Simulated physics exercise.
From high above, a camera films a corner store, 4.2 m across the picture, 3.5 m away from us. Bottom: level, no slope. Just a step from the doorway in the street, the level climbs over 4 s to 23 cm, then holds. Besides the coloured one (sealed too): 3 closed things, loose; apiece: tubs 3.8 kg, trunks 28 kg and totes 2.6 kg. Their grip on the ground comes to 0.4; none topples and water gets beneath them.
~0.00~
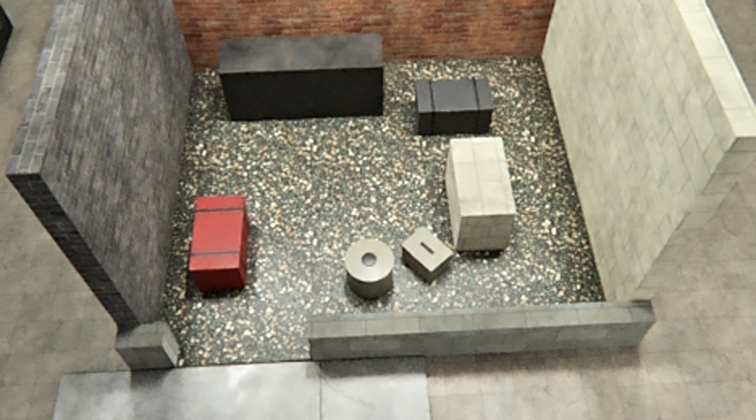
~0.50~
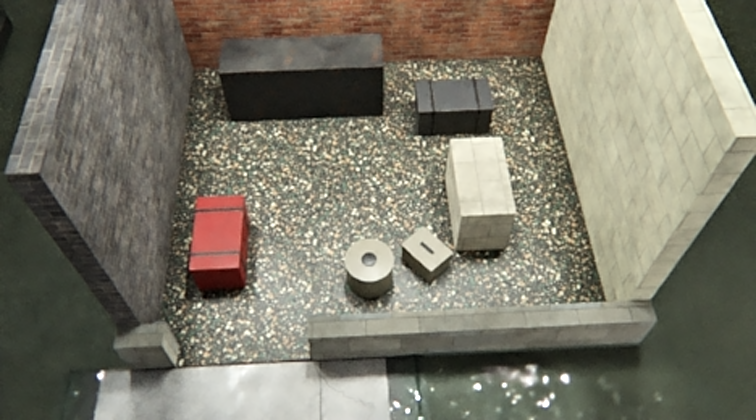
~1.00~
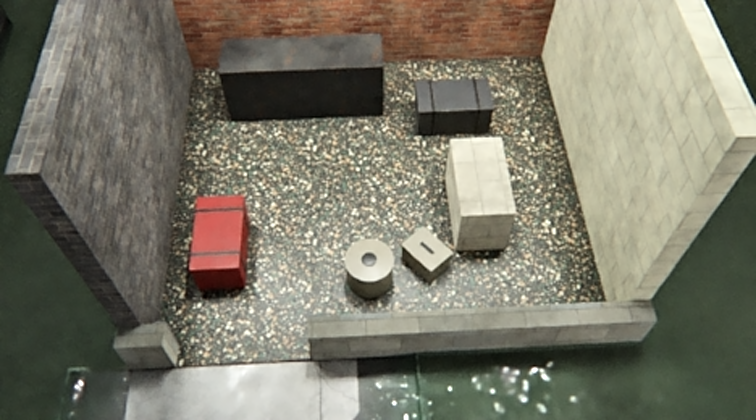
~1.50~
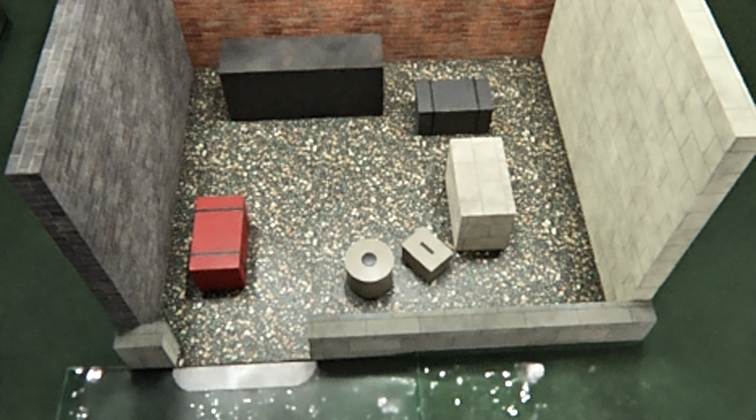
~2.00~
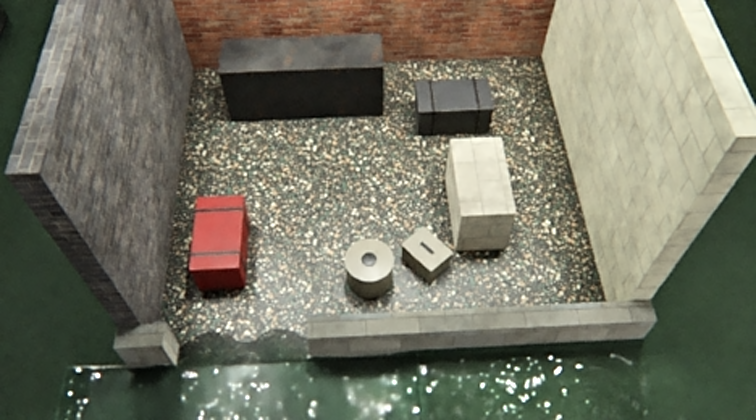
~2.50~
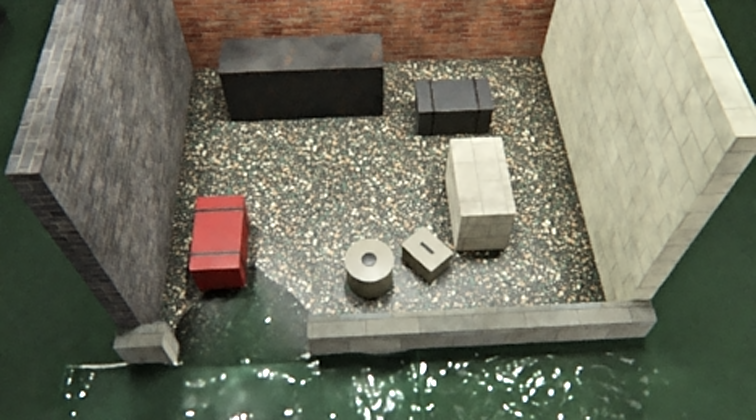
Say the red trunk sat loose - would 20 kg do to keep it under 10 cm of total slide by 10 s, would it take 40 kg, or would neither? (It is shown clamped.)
I reckon neither ballast is ample.
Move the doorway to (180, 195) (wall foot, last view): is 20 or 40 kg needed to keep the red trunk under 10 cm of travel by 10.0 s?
Short version: Neither mass is sufficient.
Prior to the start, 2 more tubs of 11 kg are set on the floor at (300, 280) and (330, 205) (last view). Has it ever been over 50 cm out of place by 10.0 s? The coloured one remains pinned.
First exceeds it, then exceeds it.
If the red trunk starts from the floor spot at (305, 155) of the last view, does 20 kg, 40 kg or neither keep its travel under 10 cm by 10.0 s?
Well, no option works.
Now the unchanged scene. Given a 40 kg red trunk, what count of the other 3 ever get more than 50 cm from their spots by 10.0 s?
The total is 2.
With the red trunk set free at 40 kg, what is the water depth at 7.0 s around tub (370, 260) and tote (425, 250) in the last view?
I'd estimate 2 cm for the first and 2 cm for the second.
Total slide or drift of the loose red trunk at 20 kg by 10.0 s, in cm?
Total path: Roughly 300 cm.
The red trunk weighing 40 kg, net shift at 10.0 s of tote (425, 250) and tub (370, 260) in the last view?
They sit 40 cm and 40 cm away, in the order given.
After 3.5 s the red trunk would be 16 cm from its start with 20 kg and 0 cm from its start with 40 kg; 5 cm of water round it then.
After 4.5 s the red trunk would be 83 cm from its start with 20 kg and 14 cm from its start with 40 kg; 7 cm of water round it then.
After 7.0 s the red trunk would be 130 cm from its start with 20 kg and 97 cm from its start with 40 kg; 9 cm of water round it then.
After 10.0 s the red trunk would be 213 cm from its start with 20 kg and 136 cm from its start with 40 kg; 15 cm of water round it then.
